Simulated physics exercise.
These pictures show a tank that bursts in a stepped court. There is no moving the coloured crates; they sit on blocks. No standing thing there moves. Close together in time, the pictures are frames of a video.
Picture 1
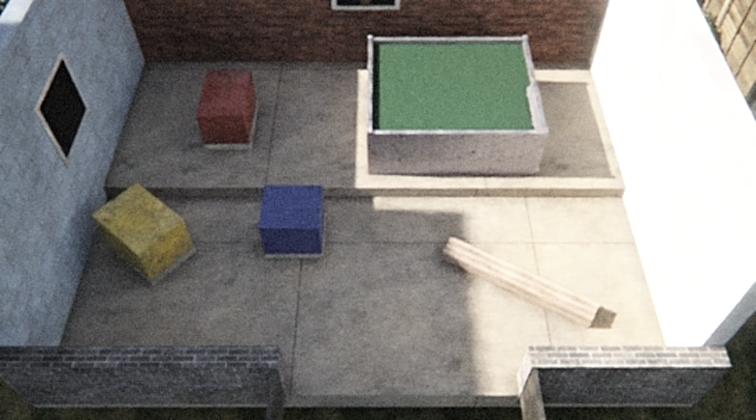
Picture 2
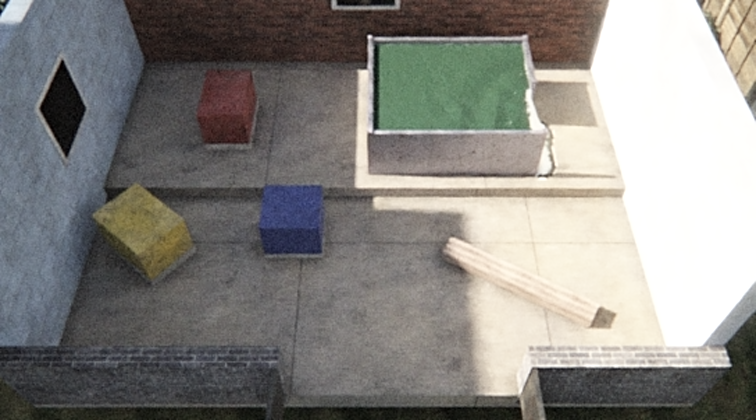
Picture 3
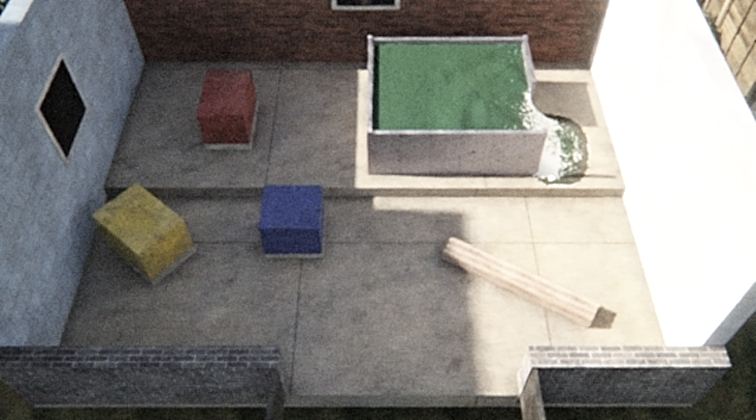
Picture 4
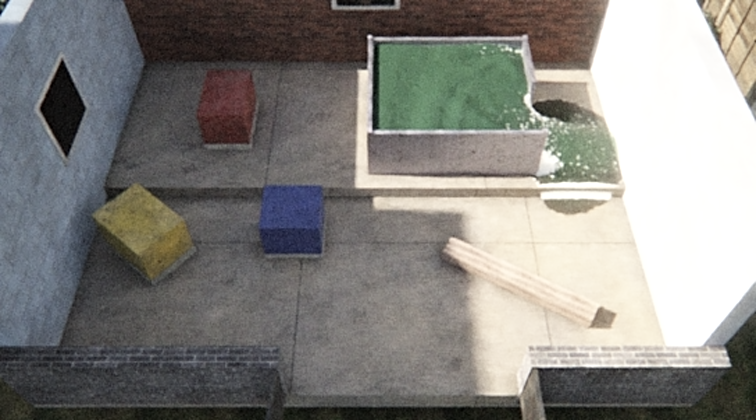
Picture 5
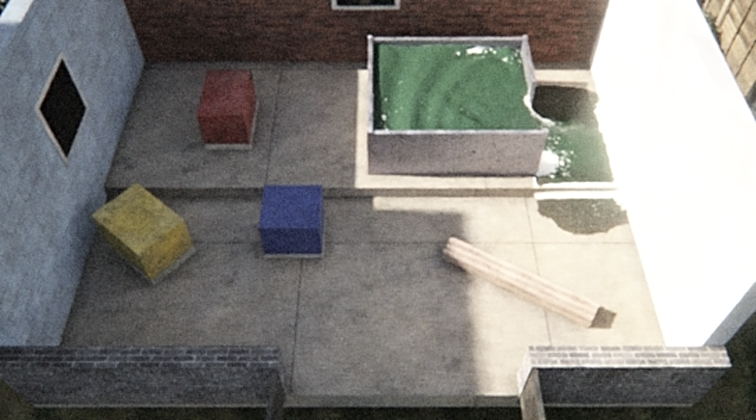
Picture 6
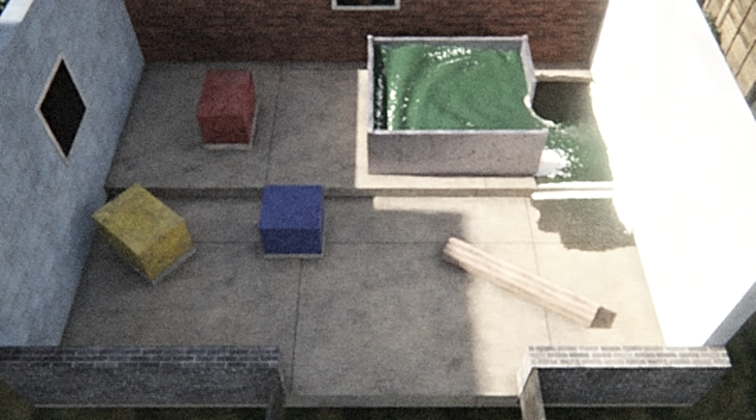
In a walled, stepped court with red, yellow and blue crates, a tank of green water sits whole and still. Its right side breaks open and water pours out, foaming, onto the upper level. The water then runs over the step and spreads across the lower paving while the crates stay still.
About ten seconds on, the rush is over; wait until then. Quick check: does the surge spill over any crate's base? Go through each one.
Result: Red crate dry, blue crate wet, yellow crate wet.
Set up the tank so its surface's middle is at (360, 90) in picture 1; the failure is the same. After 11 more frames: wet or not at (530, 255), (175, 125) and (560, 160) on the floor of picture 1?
Results in order - swamped, left untouched, swamped.
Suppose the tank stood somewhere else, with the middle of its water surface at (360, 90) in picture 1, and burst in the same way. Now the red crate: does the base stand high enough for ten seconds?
Result - red crate stays clear.
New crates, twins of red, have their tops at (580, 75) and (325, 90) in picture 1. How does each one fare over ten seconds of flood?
First is reached; second is never reached.
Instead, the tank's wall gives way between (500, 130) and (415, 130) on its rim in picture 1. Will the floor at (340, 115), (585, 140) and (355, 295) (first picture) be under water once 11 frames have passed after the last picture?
Well, the first one's left untouched, the second's left untouched, and the third's sodden.
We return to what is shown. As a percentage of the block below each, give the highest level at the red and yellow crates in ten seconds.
Taking them in the order asked, 60 percent and 150 percent.
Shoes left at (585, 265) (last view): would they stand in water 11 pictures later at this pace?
Answer: Flooding.
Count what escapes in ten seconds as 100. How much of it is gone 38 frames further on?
About 50 per cent.
A moment on, water covers 15 % of the floor; the red crate not reached, the blue crate not reached, the yellow crate not reached.
Next, water covers 25 % of the floor; the red crate not reached, the blue crate not reached, the yellow crate not reached.
Then, water covers 55 % of the floor; the red crate water round its plinth, the blue crate water round its plinth, the yellow crate not reached.
Later, water covers 85 % of the floor; the red crate water round its plinth, the blue crate water round its plinth, the yellow crate water round its plinth.
In the end, water covers 90 % of the floor; the red crate stayed above the water, the blue crate was topped, the yellow crate was topped.
